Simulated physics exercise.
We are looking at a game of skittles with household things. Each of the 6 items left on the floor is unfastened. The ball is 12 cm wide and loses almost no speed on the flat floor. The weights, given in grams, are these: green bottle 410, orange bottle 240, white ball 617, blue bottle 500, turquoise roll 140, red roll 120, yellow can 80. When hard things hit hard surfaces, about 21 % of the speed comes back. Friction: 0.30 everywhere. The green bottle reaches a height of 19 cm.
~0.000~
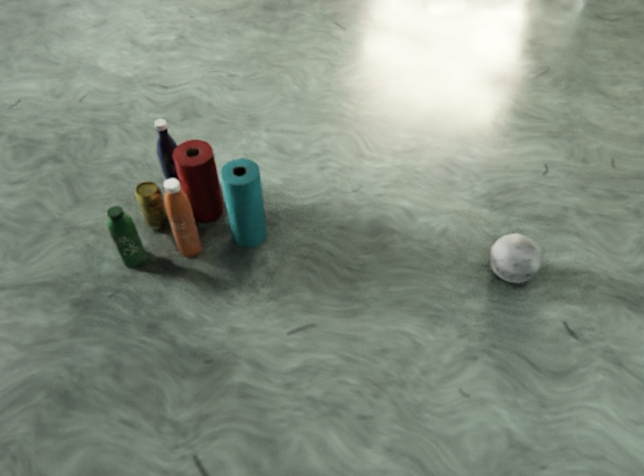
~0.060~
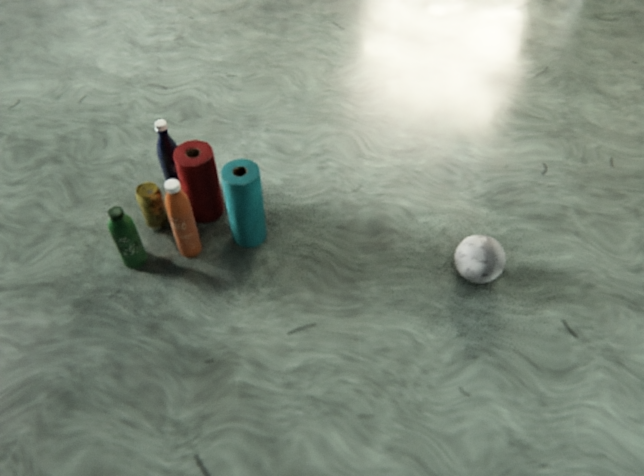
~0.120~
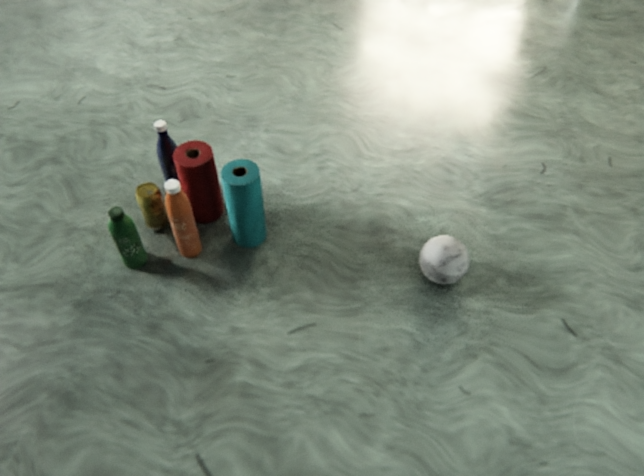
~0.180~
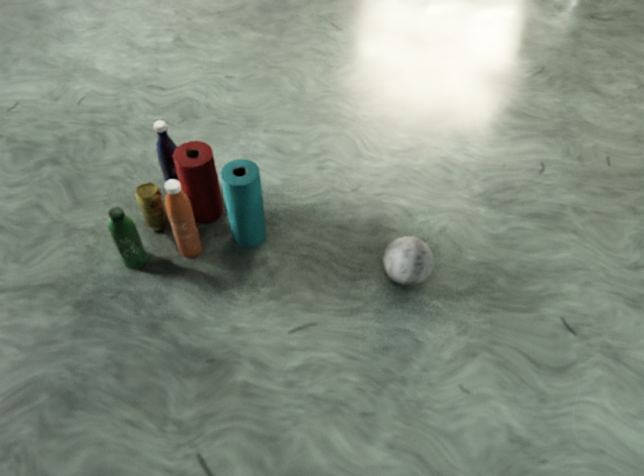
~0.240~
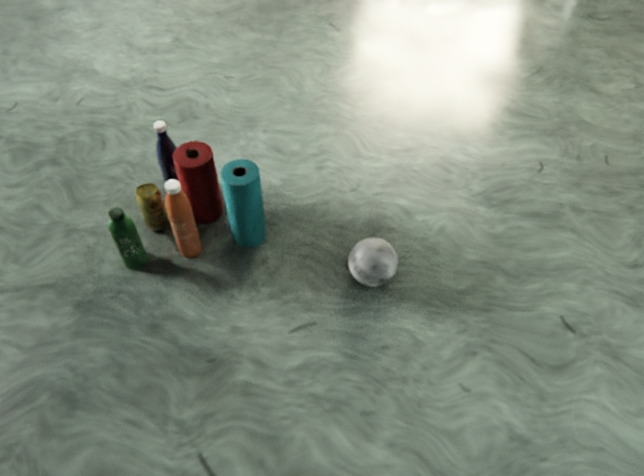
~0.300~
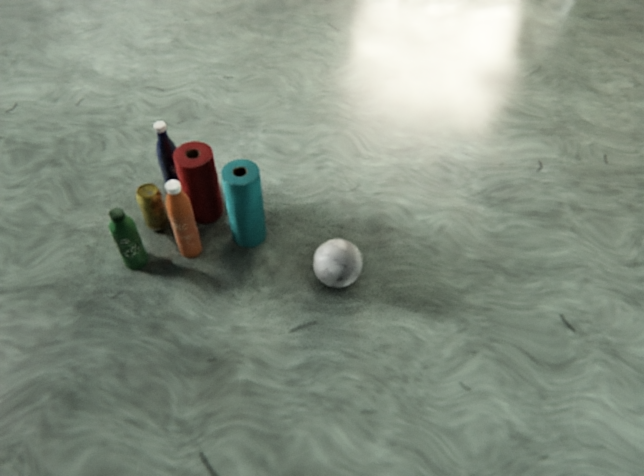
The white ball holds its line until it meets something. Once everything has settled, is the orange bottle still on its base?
Yes, it keeps its balance.
By 0.70 s, ball has run 106 cm; white ball near (97, 278).
By 1.10 s, ball has run 164 cm.
When it is over (1.5 s), all 6 within 8 cm of the start. End places, in pixels of the last picture, orange bottle near (183, 220).
